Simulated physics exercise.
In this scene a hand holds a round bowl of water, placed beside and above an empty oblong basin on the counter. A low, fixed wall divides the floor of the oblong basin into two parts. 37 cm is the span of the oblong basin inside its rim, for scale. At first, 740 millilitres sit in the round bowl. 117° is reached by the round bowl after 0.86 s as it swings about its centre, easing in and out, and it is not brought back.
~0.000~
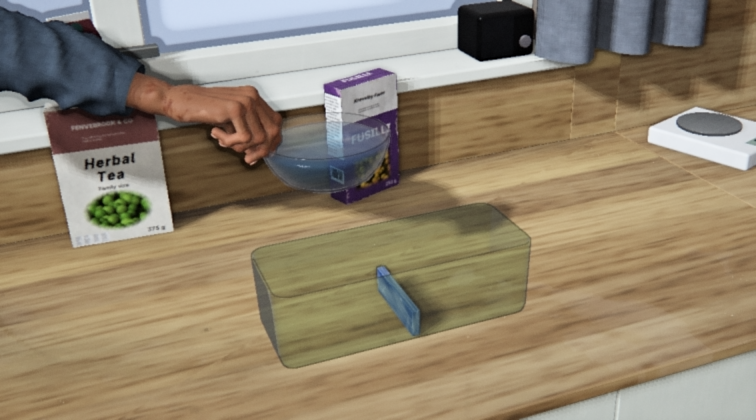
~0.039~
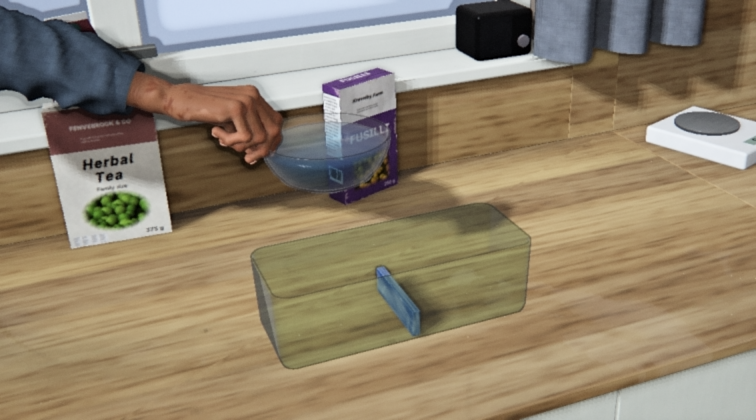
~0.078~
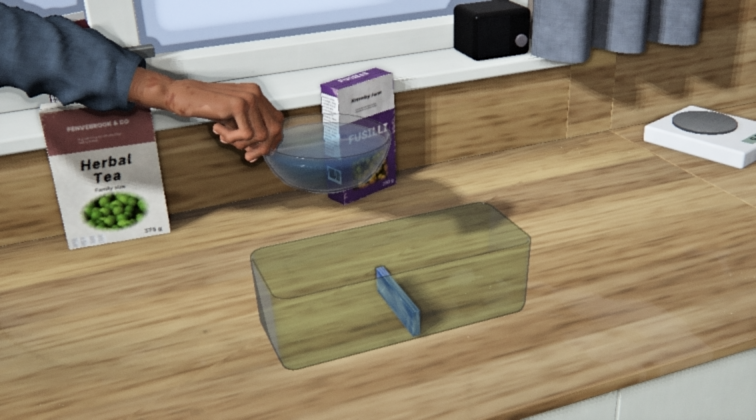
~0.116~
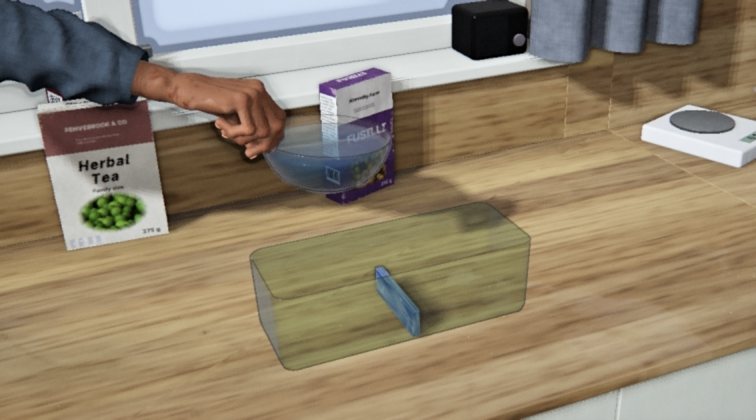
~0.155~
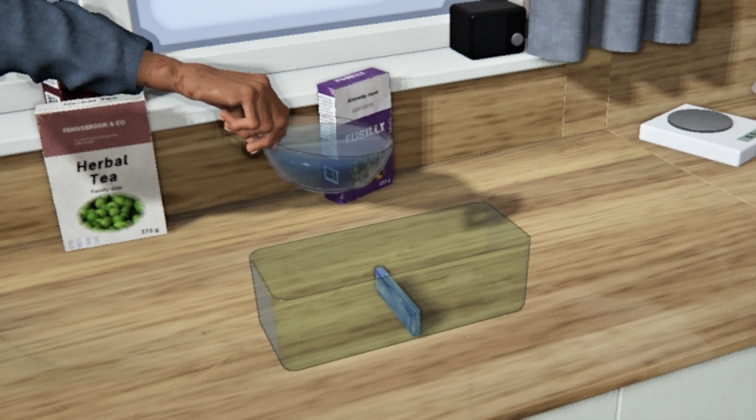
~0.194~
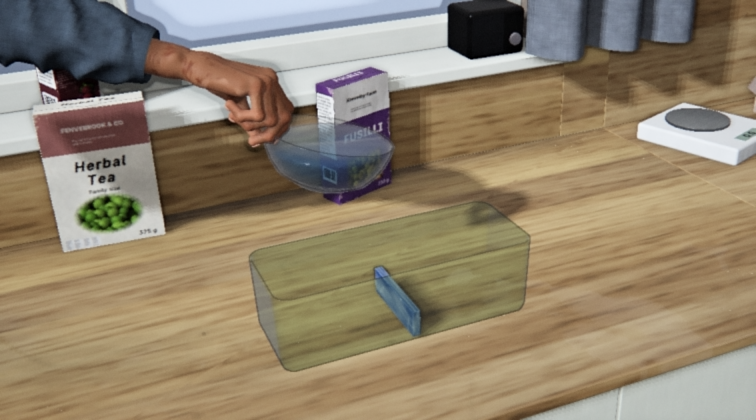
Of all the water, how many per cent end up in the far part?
Roughly 78 per cent.
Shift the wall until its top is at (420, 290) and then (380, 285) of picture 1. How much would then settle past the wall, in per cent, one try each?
I'd put it at about 55 per cent for the first and about 90 per cent for the second.
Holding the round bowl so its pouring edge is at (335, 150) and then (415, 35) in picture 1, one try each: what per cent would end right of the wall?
About 25 %, then about 80 %.
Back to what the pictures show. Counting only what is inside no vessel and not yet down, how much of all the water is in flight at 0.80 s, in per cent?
Airborne share: Near 3 %.
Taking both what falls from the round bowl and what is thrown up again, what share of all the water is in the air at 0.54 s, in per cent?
Near 48 per cent of it all.
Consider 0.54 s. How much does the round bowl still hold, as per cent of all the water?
Close to 18 in a hundred.
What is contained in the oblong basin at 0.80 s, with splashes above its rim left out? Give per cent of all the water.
That comes to about 96 percent.
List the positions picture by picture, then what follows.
In the first picture, it leans 0°; its right rim is at (385, 126); the water meets the walls at (263, 151) and (381, 131); the oblong basin's rim runs from (261, 275) to (510, 222); the wall's top is at (397, 289).
In the second picture, it leans 1°; its right rim is at (385, 127); the water meets the walls at (264, 151) and (381, 131).
In the third picture, it leans 2°; its right rim is at (385, 128); the water meets the walls at (265, 150) and (381, 132).
In the fourth picture, it leans 5°; its right rim is at (386, 131); the water meets the walls at (265, 149) and (382, 134).
In the fifth picture, it leans 9°; its right rim is at (387, 135); the water meets the walls at (267, 148) and (382, 135).
In the sixth picture, it leans 14°; its right rim is at (388, 140); the water meets the walls at (268, 147) and (384, 135).
After 0.54 s the tilt is 82° and 18 per cent is still to pour, 0 is left of the wall and 33 right of it.
After 0.80 s the tilt is 116° and 0 per cent is still to pour, 20 is left of the wall and 77 right of it.
After 1.07 s the tilt is 117° and 0 per cent is still to pour, 20 is left of the wall and 78 right of it.
After 1.36 s the tilt is 117° and 0 per cent is still to pour, 20 is left of the wall and 78 right of it.
In the end 20 per cent lies left of the wall, 78 right of it and 2 outside.
